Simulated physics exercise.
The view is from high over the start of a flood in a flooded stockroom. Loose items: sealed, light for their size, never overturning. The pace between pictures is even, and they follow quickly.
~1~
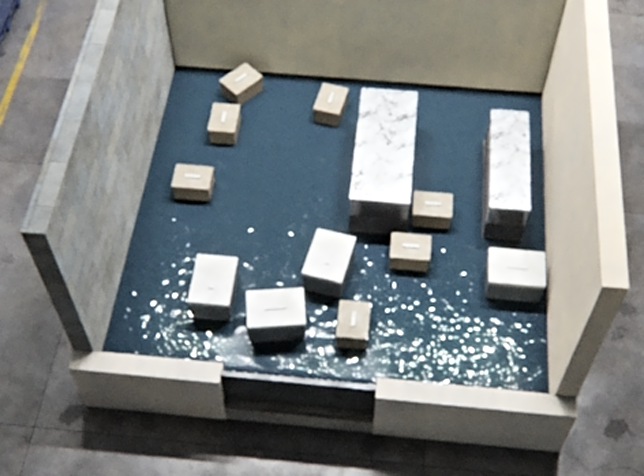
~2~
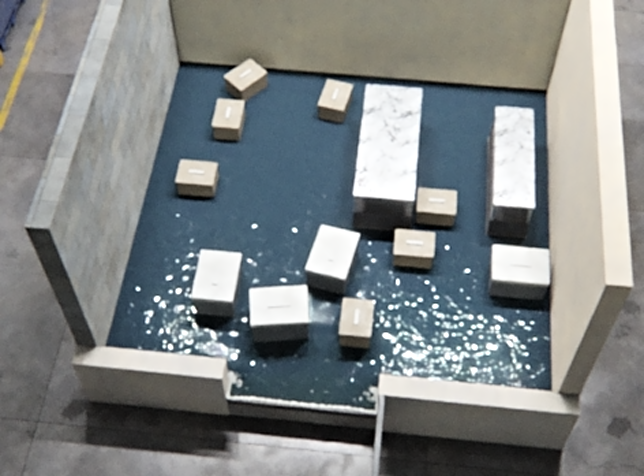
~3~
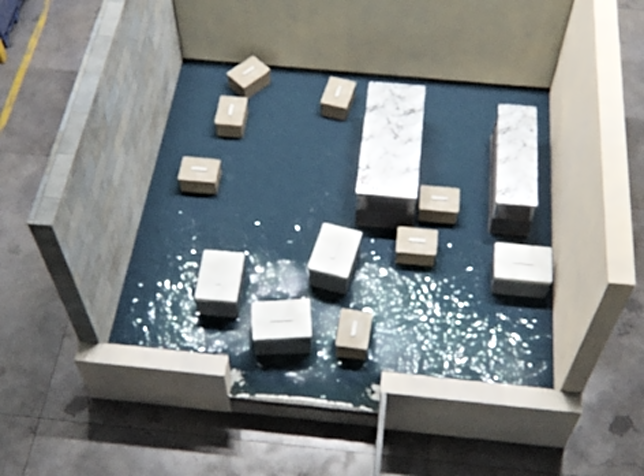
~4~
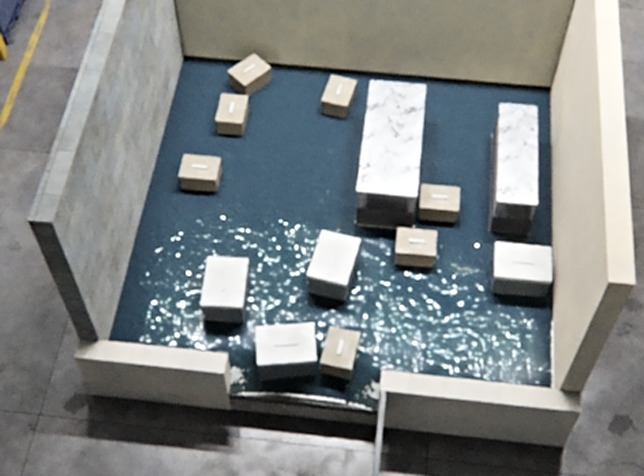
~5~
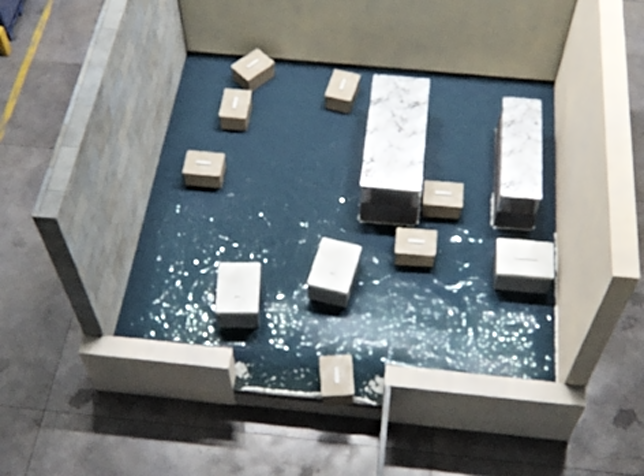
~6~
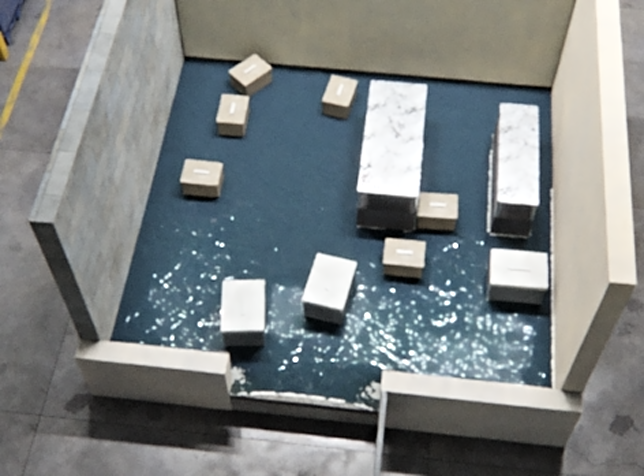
At first, white and tan boxes float almost motionless on dark, glinting water inside a walled enclosure with a gap in its front wall. Then a white box and a tan one near the gap drift toward it and pass out of view, one after the other, while several remaining boxes shift slightly forward.
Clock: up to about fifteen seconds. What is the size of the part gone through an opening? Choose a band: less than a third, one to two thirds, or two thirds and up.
Two thirds and up.
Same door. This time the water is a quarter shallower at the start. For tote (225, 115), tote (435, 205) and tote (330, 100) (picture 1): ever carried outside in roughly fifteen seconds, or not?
The first one never escapes, the second ends up outside, the third never escapes.
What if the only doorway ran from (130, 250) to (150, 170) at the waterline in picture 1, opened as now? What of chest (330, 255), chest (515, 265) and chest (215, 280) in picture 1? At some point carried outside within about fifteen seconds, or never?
Following that order: Escaped; remains behind; escaped.
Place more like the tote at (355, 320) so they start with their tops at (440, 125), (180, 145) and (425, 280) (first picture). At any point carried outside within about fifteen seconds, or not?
First doesn't escape, second doesn't escape, third escapes.
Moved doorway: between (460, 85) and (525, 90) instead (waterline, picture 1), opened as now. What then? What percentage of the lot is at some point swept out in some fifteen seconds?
Estimate: Near 30 per cent.
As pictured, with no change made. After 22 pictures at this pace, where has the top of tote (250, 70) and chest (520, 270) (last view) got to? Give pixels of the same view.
Roughly (238, 101) for one and (421, 343) for the other.
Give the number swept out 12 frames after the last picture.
The number comes to 4.
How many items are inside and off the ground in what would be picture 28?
Count: 5.
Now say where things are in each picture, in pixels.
The first frame shows a chest at (213, 279) floats; a chest at (329, 255), afloat; 0 of 11 have shifted.
The second frame shows a chest at (217, 275) floats; a chest at (333, 251), afloat; 0 of 11 have shifted.
The third frame shows a chest at (220, 275), afloat; a chest at (335, 250) floats; 2 of 11 have shifted.
The fourth frame shows a chest at (225, 281), afloat, close to its start; a chest at (334, 257), afloat, close to its start; 4 of 11 have shifted.
The fifth frame shows a chest at (238, 287), afloat, close to its start; a chest at (335, 265) floats, close to its start; 5 of 11 have shifted.
The sixth frame shows a chest at (243, 305), afloat, a stride from its start; a chest at (330, 281), afloat, a stride from its start; 8 of 11 have shifted.
A moment on, 2 of 11 are out; 9 afloat.
Next, 4 of 11 are out; 7 afloat.
Later, 6 of 11 are out; 5 afloat.
In the end, 8 of 11 are out; 3 afloat.
